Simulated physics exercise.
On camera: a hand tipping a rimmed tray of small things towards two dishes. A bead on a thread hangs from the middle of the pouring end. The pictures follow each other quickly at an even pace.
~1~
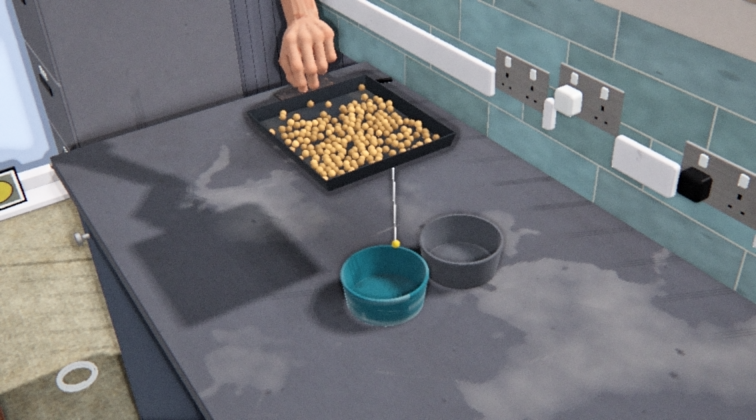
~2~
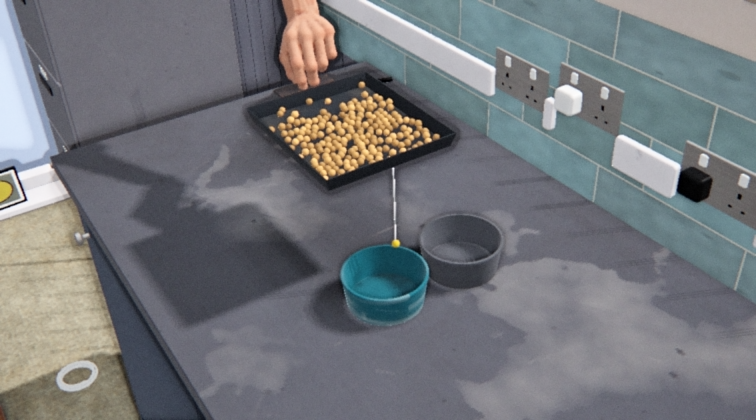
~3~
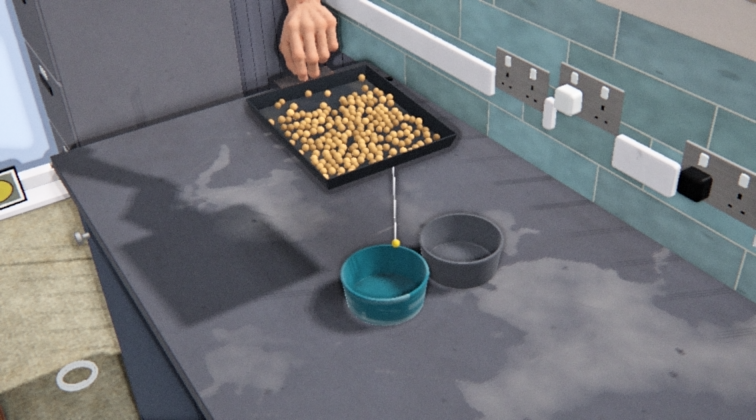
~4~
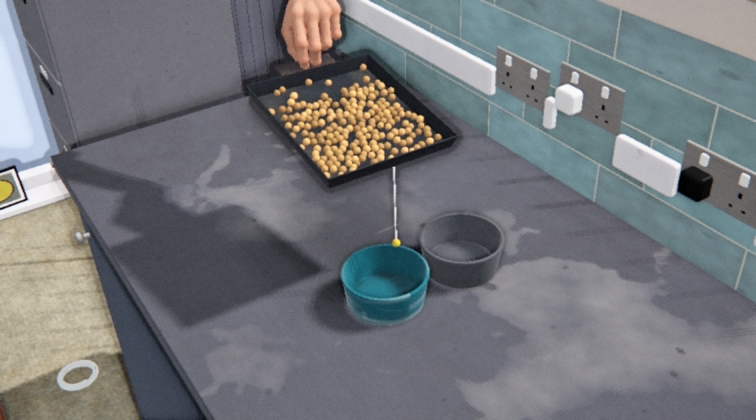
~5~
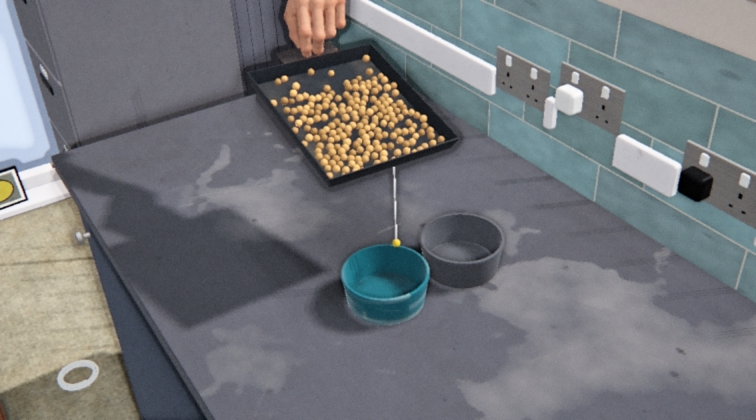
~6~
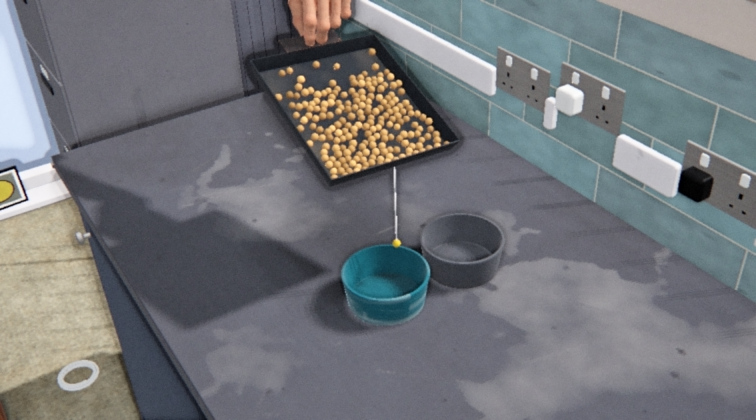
A black tray of small round wooden beads was slowly tilted by a hand at its far end, and the beads began shifting toward the near edge, above a teal dish and a grey one.
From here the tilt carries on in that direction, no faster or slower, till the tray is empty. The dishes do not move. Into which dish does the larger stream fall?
More goes to the right-hand dish.
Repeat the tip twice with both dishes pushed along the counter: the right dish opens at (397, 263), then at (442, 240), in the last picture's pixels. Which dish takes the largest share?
First the dish on the right, then the dish on the right.
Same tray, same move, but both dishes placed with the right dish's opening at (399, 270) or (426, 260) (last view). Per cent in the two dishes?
The first gives 30 %, the second 50 %.
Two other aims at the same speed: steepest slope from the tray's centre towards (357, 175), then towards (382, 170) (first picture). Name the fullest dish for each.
The first try: The dish on the left. The second: Left.
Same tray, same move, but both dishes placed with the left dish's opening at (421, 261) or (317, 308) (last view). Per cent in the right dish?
About 20 and 30 per cent.
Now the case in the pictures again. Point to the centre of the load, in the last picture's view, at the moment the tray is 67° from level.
Close to (415, 154).
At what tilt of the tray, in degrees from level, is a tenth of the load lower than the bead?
At about 75°.
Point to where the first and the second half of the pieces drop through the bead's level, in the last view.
Early half (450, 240), late half (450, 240).
Shortly afterwards, tray tipped steeply; the bulk on the tray; only a few in the left dish; a little in the right dish; only a few outside both; a little in the air.
Next, tray tipped past a quarter turn; only a few on the tray; a little in the left dish; near half in the right dish; near a quarter outside both; near a quarter in the air.
Some moments later, tray tipped past a quarter turn; near a quarter in the left dish; near two thirds in the right dish; near a quarter outside both.
In the end, tray tipped past a quarter turn; near a quarter in the left dish; near two thirds in the right dish; near a quarter outside both.
